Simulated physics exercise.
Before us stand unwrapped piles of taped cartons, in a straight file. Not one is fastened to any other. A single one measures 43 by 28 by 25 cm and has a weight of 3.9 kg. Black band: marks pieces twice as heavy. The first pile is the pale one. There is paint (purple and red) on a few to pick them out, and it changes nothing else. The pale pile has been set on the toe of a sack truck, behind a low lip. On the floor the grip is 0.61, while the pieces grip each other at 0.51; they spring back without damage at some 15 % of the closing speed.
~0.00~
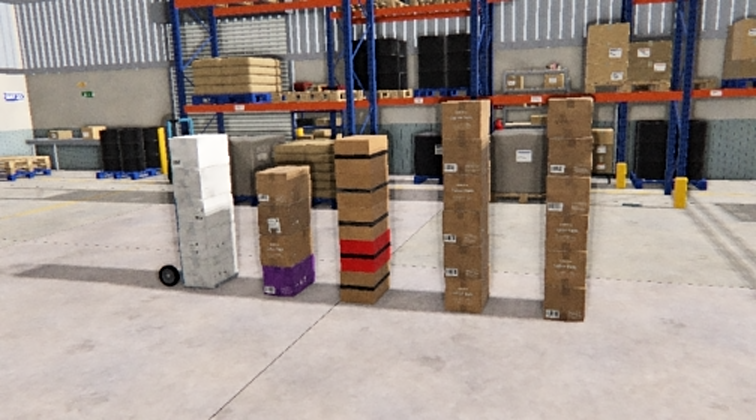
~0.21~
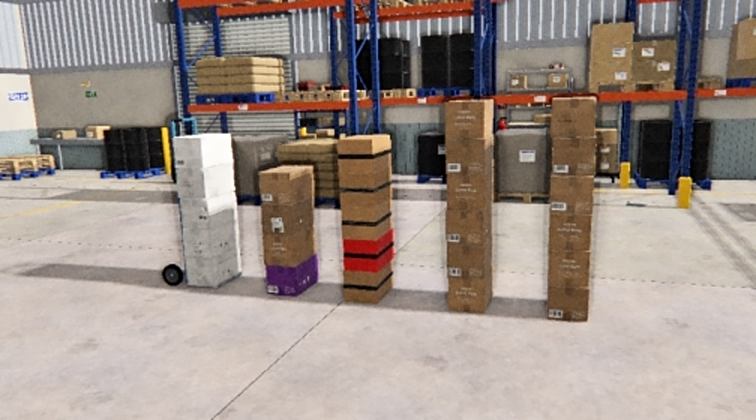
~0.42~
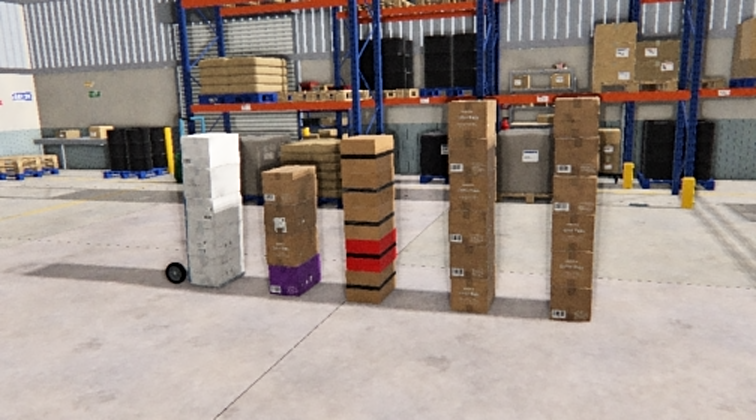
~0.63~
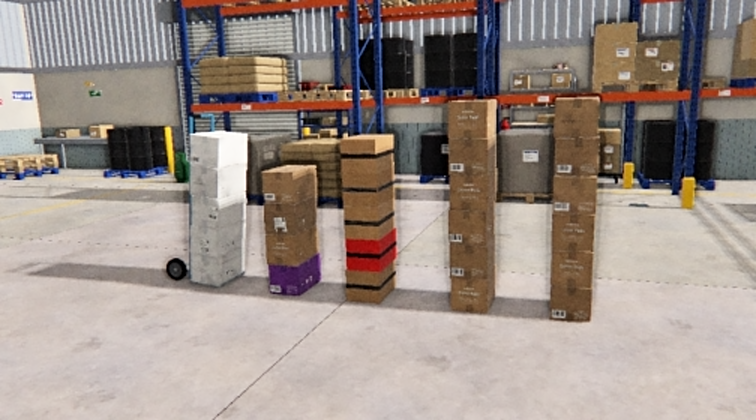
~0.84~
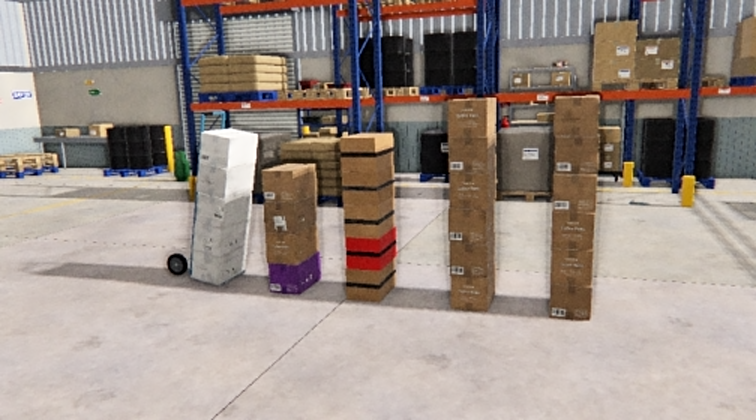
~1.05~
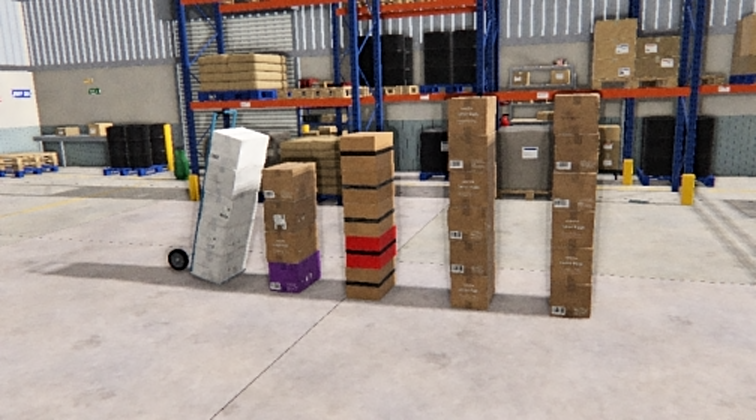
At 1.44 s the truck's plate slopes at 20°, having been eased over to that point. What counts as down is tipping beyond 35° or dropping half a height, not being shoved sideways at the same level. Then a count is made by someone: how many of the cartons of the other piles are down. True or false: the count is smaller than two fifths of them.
False.
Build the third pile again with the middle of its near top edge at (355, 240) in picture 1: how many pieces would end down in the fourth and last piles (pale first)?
Down by pile: Fourth 6, last 6.
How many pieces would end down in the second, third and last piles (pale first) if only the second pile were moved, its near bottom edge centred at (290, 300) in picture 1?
Second 4, third 5, last 6 down.
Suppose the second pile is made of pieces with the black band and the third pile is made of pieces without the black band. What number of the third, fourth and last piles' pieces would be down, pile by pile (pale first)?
The tally would be third 0, then fourth 0, then last 0.
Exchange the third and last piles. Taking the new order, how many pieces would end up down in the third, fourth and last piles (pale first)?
Pile by pile, you'd see third at 6, fourth at 6 and last at 5 down.
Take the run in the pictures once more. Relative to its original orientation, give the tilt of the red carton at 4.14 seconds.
Its tilt comes to about 80° at that moment.
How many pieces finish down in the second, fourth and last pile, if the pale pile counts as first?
The second pile gives 4, the fourth 6, the last 6.
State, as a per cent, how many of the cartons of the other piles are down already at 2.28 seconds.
0 percent by then.
After 2.28 s, 5 of the pale pile down; none of the 21 other cartons down, 9 disturbed; purple carton leaning 34°; red carton leaning 7°.
After 3.24 s, 5 of the pale pile down; 9 of the 21 other cartons down; red carton leaning 60°, 17 cm lower; purple carton leaning 46°.
After 4.14 s, 5 of the pale pile down; 21 of the 21 other cartons down; red carton on its side; purple carton leaning 46°.
At rest (6.1 s), 5 of the pale pile down; 21 of the 21 other cartons down; red carton on its side; purple carton leaning 46°. That is 100 per cent. As the last picture would show them, middles, red carton near (437, 279), purple carton near (309, 264).
